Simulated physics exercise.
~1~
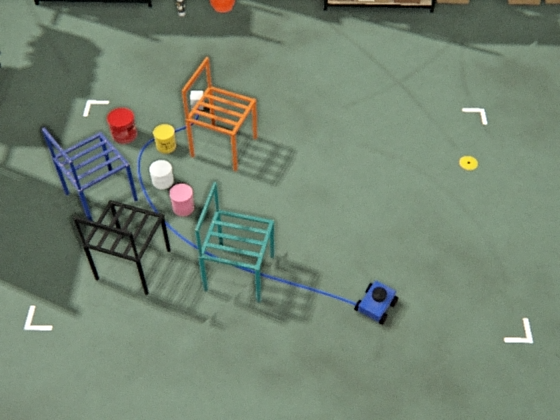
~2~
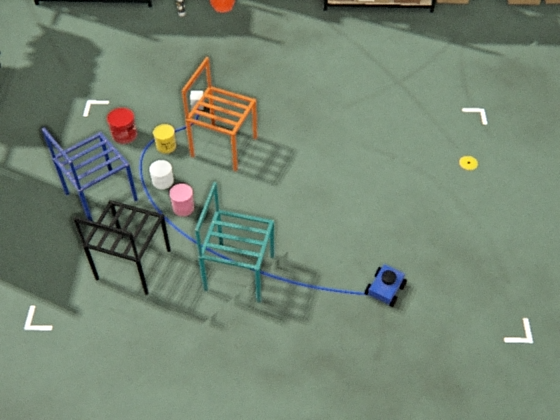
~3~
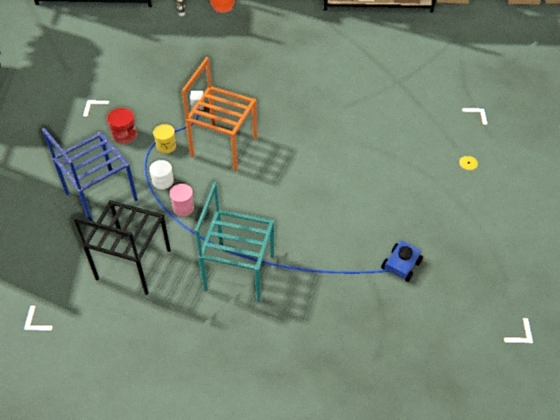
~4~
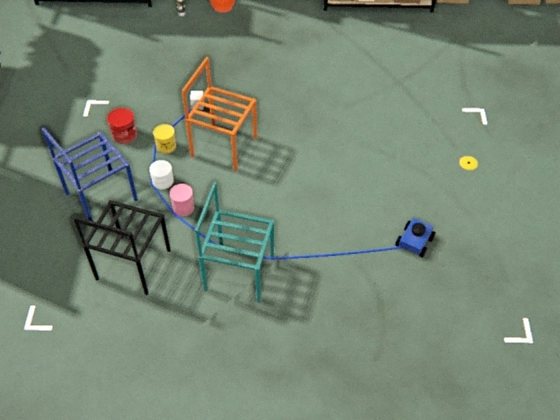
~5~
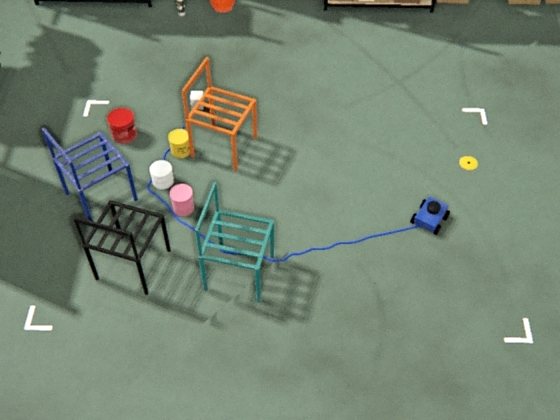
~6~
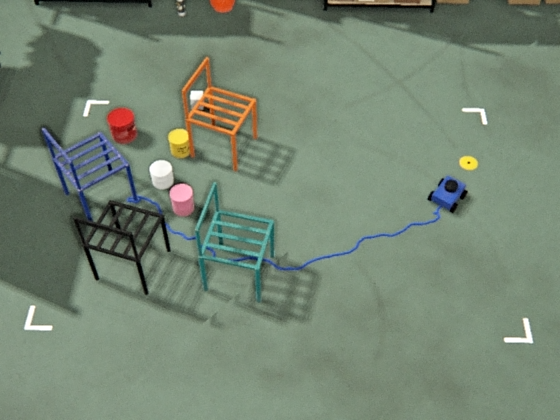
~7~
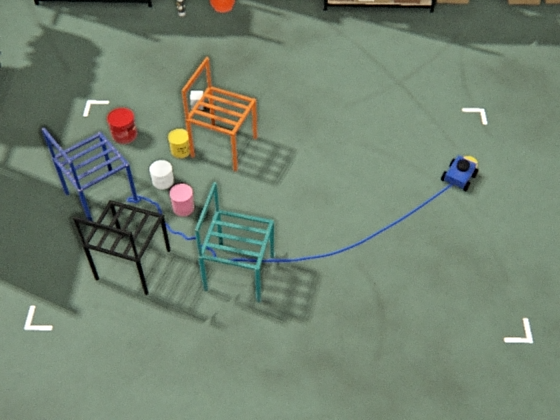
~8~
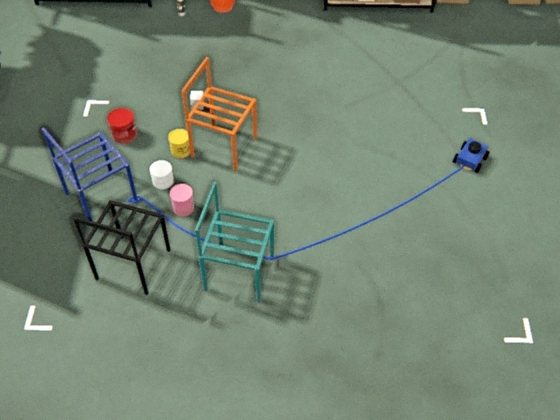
On a green floor marked with white corners, a small blue cart rolled slowly up and right, trailing a blue cord among chairs and buckets; the yellow bucket shifted slightly right, the cord went slack, and the cart ended over the yellow mark.
